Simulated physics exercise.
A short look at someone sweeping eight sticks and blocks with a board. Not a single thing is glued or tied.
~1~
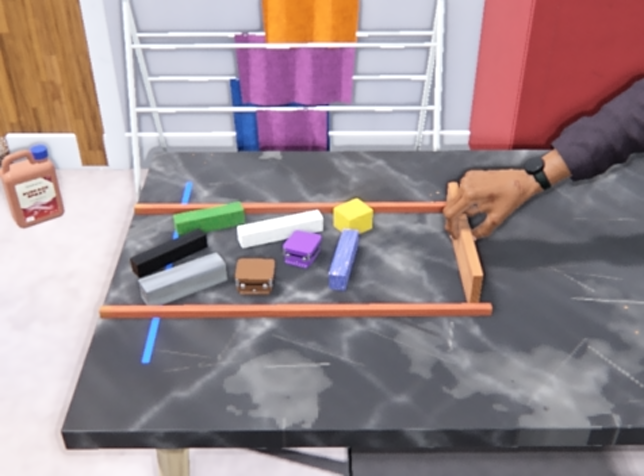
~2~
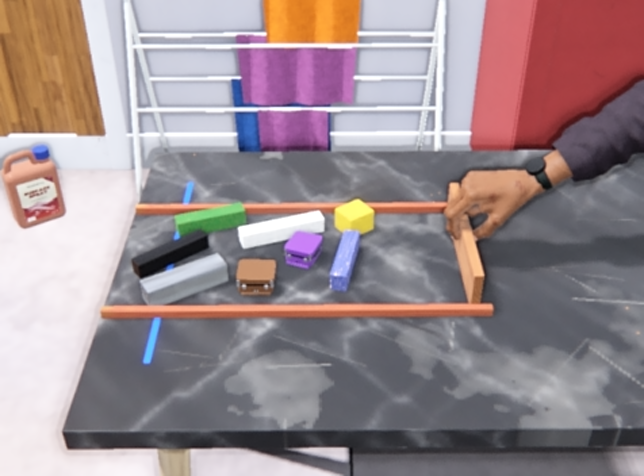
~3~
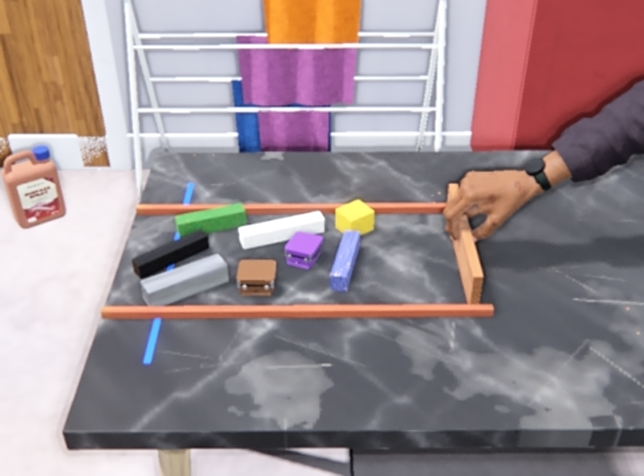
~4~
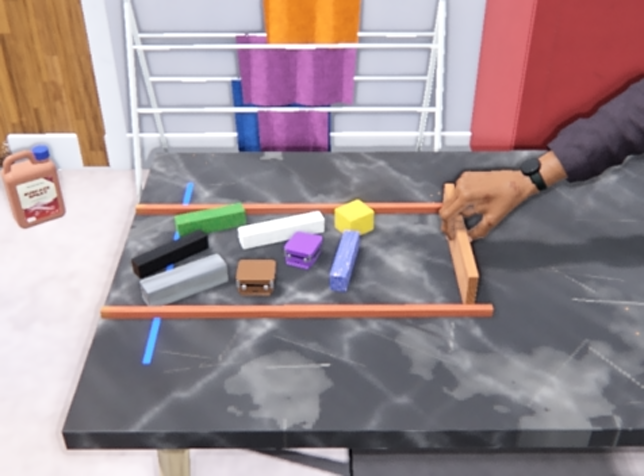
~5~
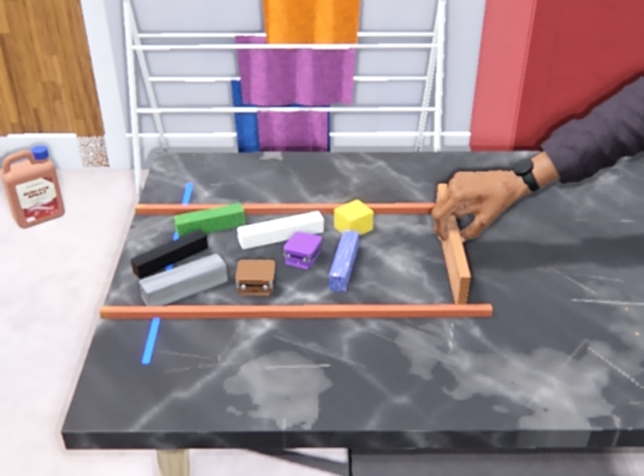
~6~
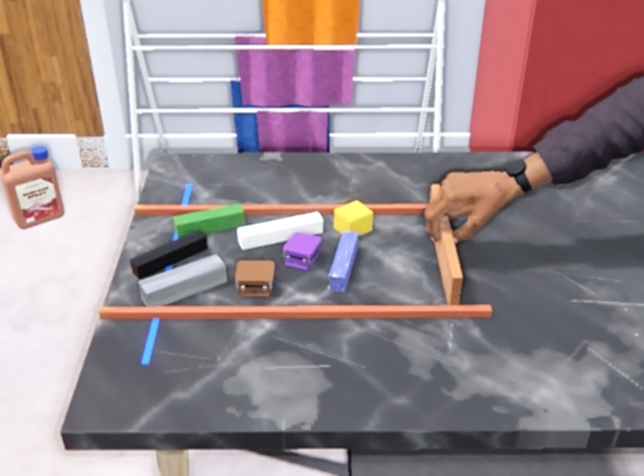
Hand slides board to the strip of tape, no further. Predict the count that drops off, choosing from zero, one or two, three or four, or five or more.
Count: Three or four.
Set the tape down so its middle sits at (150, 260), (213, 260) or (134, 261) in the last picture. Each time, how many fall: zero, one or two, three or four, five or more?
In order of the places: Three or four; no fall at all; five or over.
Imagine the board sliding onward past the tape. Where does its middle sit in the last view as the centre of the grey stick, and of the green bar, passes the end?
Around (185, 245), then around (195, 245).
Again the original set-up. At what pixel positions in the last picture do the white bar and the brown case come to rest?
(127, 234) and (126, 289), approximately.
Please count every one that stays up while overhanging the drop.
1 is the number.
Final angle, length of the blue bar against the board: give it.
Angle: Close to 0 degrees.
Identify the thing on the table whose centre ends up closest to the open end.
Closest at the end: The white bar.
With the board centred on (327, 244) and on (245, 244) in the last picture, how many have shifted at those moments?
The first number is 4, the next one 8.
A little later, none off yet; black stick at rest near (170, 254); grey stick at rest near (184, 282); green bar at rest near (210, 221).
Next, none off yet; black stick shifted a little near (151, 263); grey stick shifted a little near (159, 282); green bar shifted a little near (178, 222).
When it is over, the number that fall off is three or four; down, green bar, grey stick and black stick.
